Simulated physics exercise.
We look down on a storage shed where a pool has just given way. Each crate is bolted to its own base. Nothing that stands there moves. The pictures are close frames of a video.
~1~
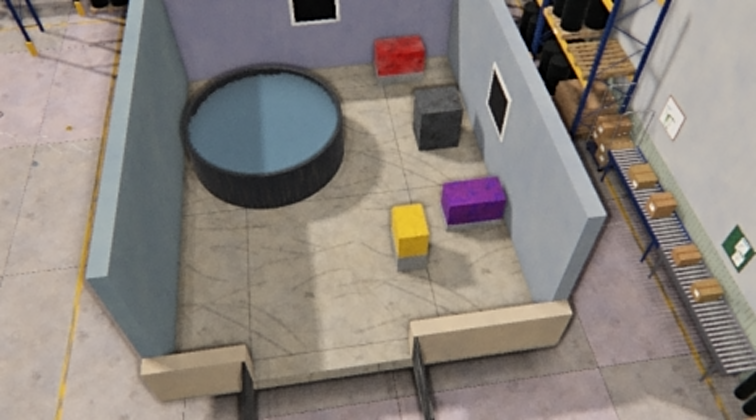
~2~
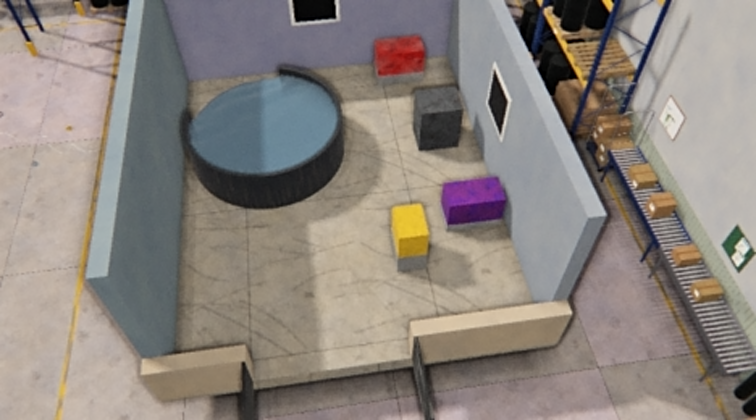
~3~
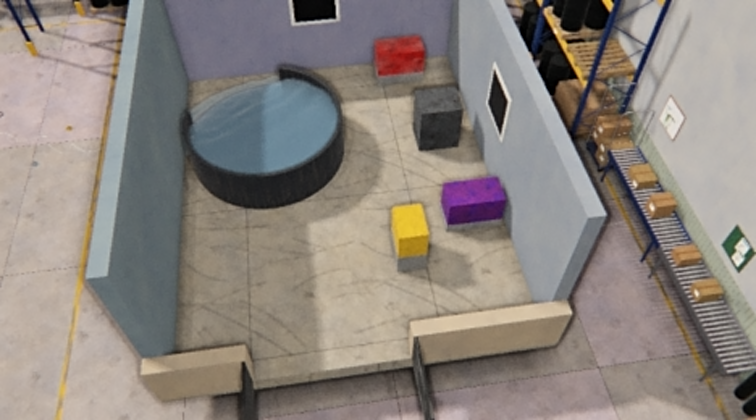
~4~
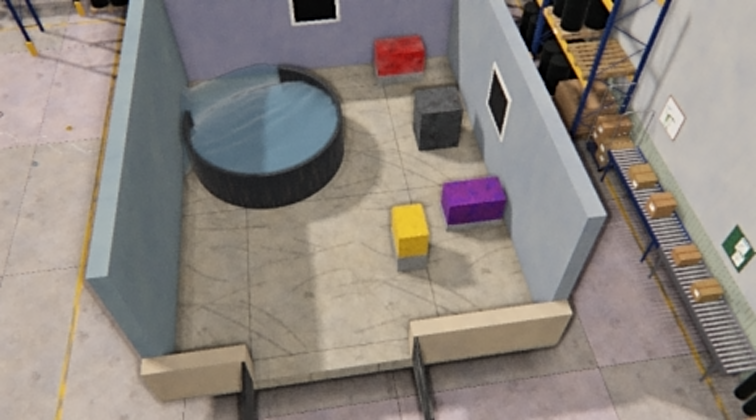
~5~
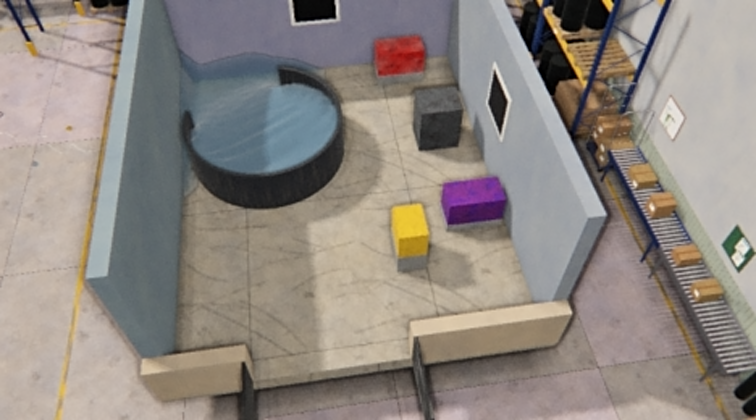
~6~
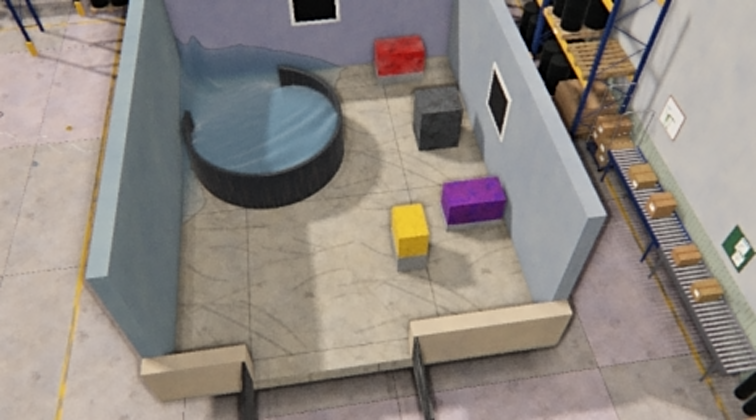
In a storage shed with red, grey, purple and yellow blocks, a round pool sat still, then its far side opened and water poured out through the gap, spreading along the back wall.
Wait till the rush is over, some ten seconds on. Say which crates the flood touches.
In the end: The red crate is soaked; the purple crate is soaked; the yellow crate keeps dry.
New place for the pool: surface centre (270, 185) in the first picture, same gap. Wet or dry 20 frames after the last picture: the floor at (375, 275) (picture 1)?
Verdict: Free of water.
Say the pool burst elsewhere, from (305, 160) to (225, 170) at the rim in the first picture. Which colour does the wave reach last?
That is the red-painted one.
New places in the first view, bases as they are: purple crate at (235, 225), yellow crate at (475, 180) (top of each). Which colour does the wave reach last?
That is the yellow-painted one.
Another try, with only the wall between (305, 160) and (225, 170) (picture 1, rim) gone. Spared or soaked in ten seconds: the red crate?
Then: The red one remains dry.
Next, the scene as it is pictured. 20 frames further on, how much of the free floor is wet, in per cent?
I make it 65 per cent.
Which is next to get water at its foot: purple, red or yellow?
First comes the red crate.
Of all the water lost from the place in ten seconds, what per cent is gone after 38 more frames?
Near 20 in a hundred.
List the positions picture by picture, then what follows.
The first picture shows the pool at (264, 120) is whole and still.
In the second picture, the front is at a hidden place, out from the gap on the pool's far side.
In the third picture, the front is at a hidden place, out from the gap on the pool's far side.
In the fourth picture, the front is at (300, 72), out from the gap on the pool's far side.
In the fifth picture, water pours out on the pool's far side and has run to (184, 195).
In the sixth picture, the front is at (182, 220), out from the gap on the pool's far side.
A moment on, water covers 20 % of the floor; the red crate water round its plinth, the purple crate not reached, the yellow crate not reached.
Next, water covers 40 % of the floor; the red crate water round its plinth, the purple crate not reached, the yellow crate not reached.
Then, water covers 65 % of the floor; the red crate water round its plinth, the purple crate water round its plinth, the yellow crate water round its plinth.
Later, water covers 95 % of the floor; the red crate water round its plinth, the purple crate water round its plinth, the yellow crate water round its plinth.
In the end, water covers 100 % of the floor; the red crate was topped, the purple crate was topped, the yellow crate stayed above the water.
